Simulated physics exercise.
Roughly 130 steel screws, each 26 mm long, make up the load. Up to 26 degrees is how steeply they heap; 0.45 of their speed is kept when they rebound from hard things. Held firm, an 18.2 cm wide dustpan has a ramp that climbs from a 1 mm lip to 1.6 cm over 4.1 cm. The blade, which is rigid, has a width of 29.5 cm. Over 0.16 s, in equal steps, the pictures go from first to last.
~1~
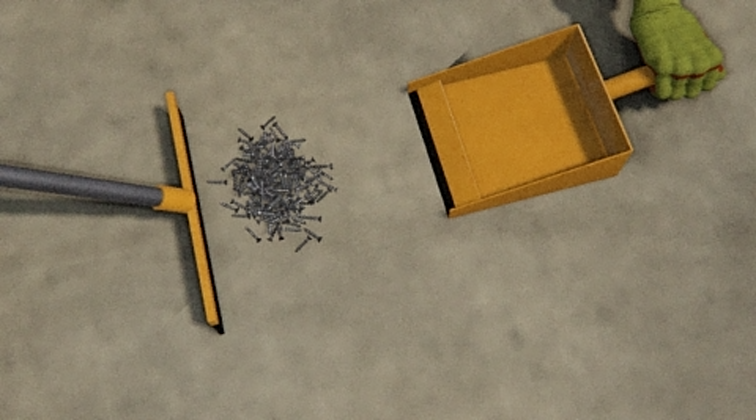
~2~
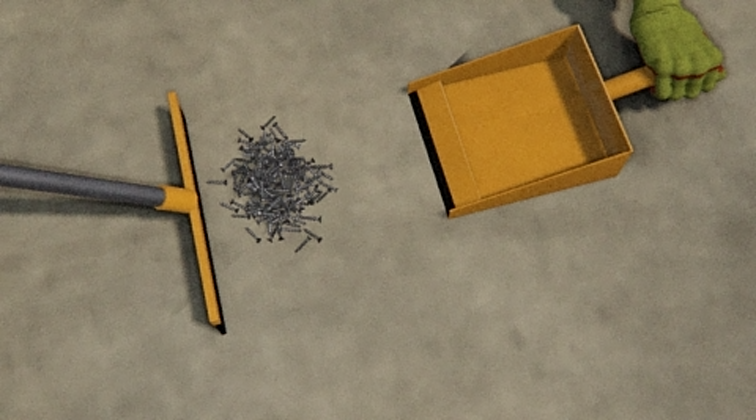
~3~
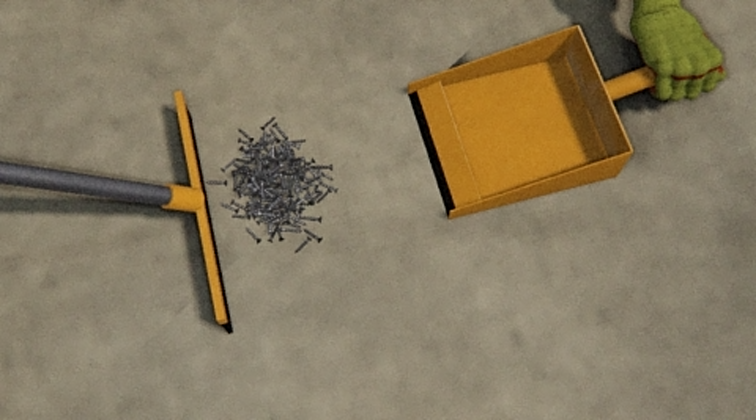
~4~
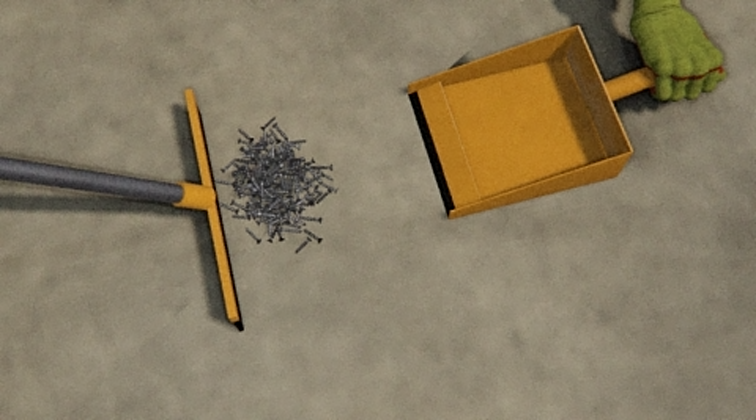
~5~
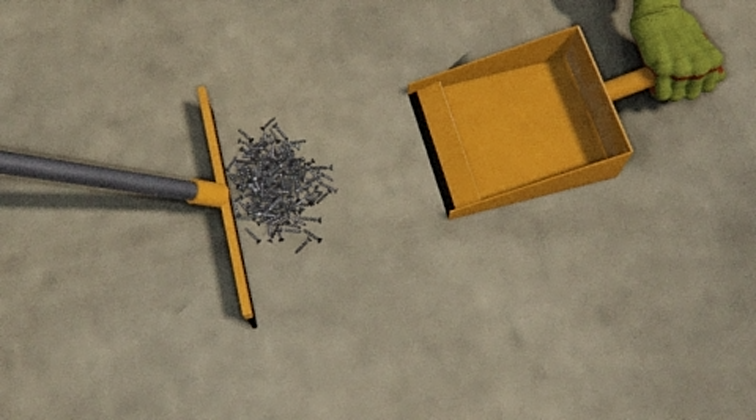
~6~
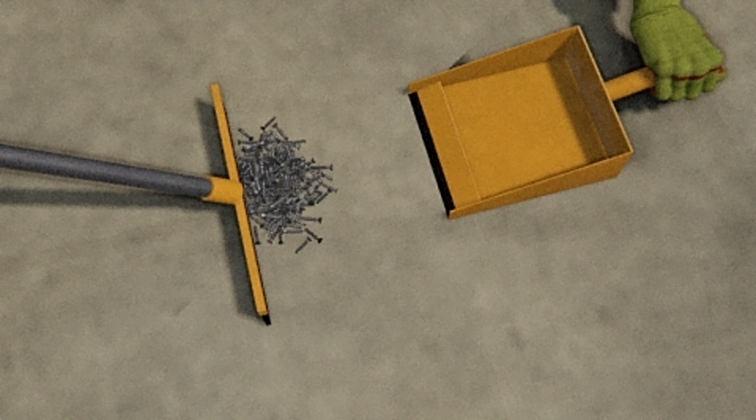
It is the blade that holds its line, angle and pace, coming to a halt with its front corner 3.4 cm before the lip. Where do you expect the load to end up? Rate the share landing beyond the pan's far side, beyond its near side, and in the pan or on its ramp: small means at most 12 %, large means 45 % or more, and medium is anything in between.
Shares: Past the pan's far side - small; past the pan's near side - small; in the pan or on its ramp - medium.
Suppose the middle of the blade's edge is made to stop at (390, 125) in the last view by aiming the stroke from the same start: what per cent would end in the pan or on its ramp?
Some 20 per cent.
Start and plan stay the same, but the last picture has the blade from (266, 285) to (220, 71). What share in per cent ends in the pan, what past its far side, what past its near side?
Per cent by place - pan 15, far side 30, near side 0.
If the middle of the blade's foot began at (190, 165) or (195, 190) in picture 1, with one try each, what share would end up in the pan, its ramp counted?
The two tries give about 30 % and about 30 %.
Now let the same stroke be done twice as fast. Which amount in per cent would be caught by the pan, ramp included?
Then roughly 50 per cent.
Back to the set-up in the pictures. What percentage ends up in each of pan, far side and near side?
Far side 5; near side 5; pan 25.
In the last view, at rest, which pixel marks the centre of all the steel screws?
When it all comes to rest, the middle is near (422, 147).
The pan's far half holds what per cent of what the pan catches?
I'd put it at around 50 per cent.
Then, 0.19 s after the last picture, middle of the blade 14 cm from the lip; 0 % over the lip, far side 5 %, near side 0 %.
Then, 0.33 s after the last picture, middle of the blade 7 cm from the lip; 0 % over the lip, far side 5 %, near side 0 %.
Then, 0.59 s after the last picture, middle of the blade 4 cm from the lip; 25 % over the lip, far side 5 %, near side 5 %.
In the end, far side 5 %, near side 5 %, pan 25 %, in front of the lip or behind the blade 65 %.
